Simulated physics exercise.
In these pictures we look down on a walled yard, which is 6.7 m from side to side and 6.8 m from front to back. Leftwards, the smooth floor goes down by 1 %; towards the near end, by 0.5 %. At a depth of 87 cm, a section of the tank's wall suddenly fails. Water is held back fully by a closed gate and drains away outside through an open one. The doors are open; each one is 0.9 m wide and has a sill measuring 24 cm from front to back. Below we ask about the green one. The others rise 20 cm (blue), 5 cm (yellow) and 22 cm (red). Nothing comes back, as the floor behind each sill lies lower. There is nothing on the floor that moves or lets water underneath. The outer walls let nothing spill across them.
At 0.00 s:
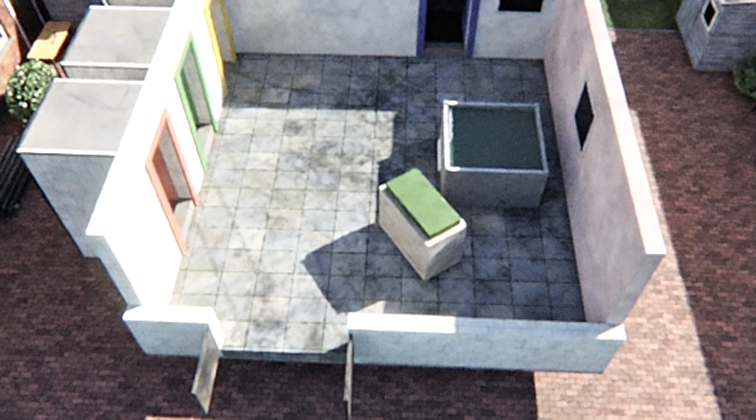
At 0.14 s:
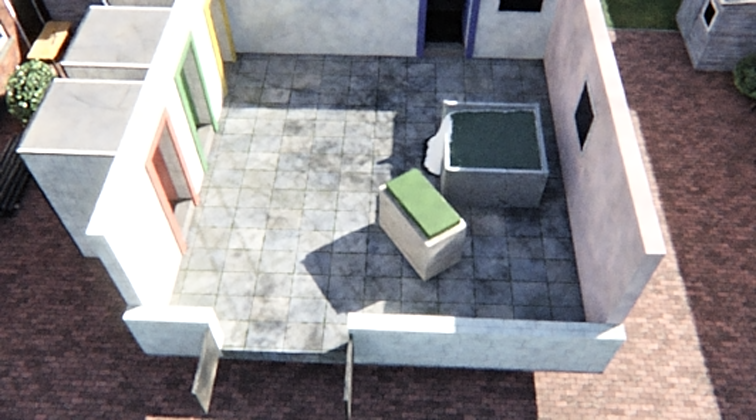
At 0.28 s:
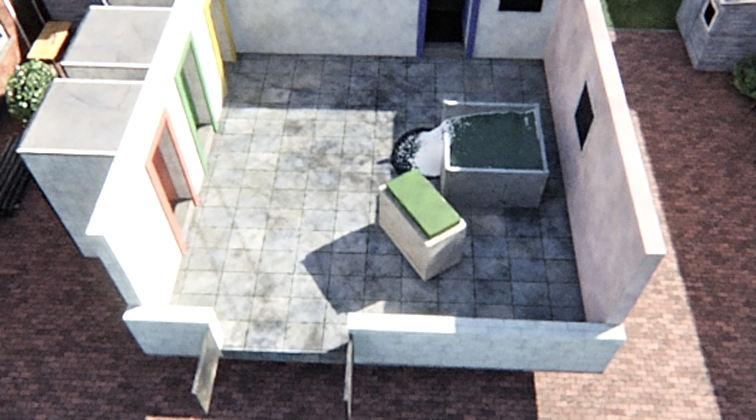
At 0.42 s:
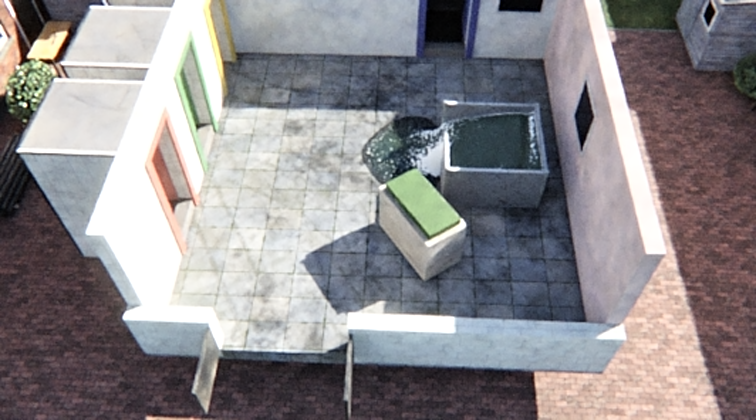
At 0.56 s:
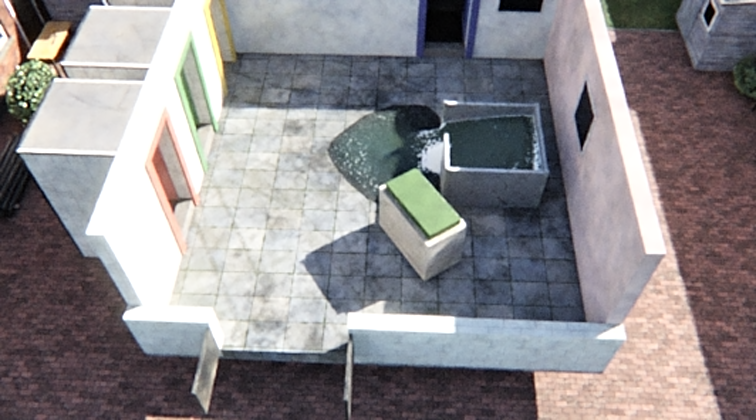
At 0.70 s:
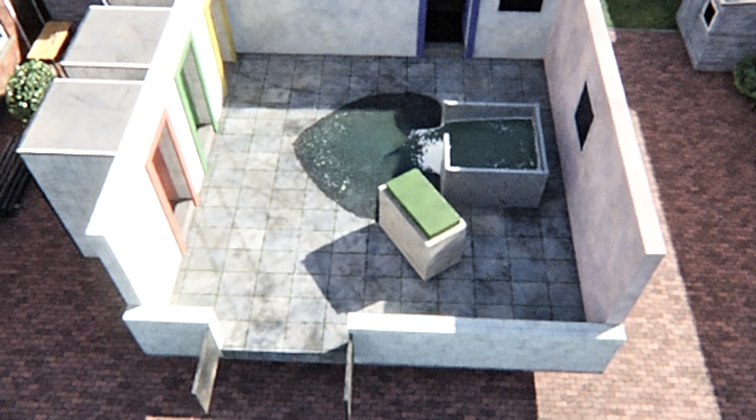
Water bursts from the left side of the tank and spreads leftward across the tiled yard.
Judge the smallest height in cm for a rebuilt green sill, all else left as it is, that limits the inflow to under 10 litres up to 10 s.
Roughly 20 cm at the least.
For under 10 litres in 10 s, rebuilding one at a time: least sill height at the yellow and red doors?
You'd want about 22 centimetres at yellow and about 13.5 centimetres at red.
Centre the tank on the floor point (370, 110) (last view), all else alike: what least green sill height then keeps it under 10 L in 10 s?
Minimum: Approx. 14.0 cm.
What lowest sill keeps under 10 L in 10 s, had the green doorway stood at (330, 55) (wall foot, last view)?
Close to 10.0 cm at the least.
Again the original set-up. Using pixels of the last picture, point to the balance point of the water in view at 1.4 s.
About (418, 160).
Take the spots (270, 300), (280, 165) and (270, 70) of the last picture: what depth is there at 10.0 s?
In that order: 7, 6 and 6 cm.
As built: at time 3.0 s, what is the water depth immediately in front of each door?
Door by door in centimetres - blue 1, yellow 20, green 17, red 14.
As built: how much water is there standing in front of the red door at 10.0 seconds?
About 8.5 centimetres.
After 1.4 s water covers 40 % of the floor, deepest (38 cm) near (435, 153); 17 cm at the green door, 0 litres in over its 25 cm sill.
After 3.0 s water covers 50 % of the floor, deepest (29 cm) near (162, 333); 17 cm at the green door, 0 litres in over its 25 cm sill.
After 10.0 s water covers 85 % of the floor, deepest (11 cm) near (162, 333); 7 cm at the green door, 1 litre in over its 25 cm sill.
At the green door as built, the water arrived by 1.2 s and peaked near 26 cm at 1.8 s.
With a sill of 17.5 cm, 21 litres would have come in within the 10 s; with 24 cm, 1 litre. So under 10 litres takes about 20 cm.
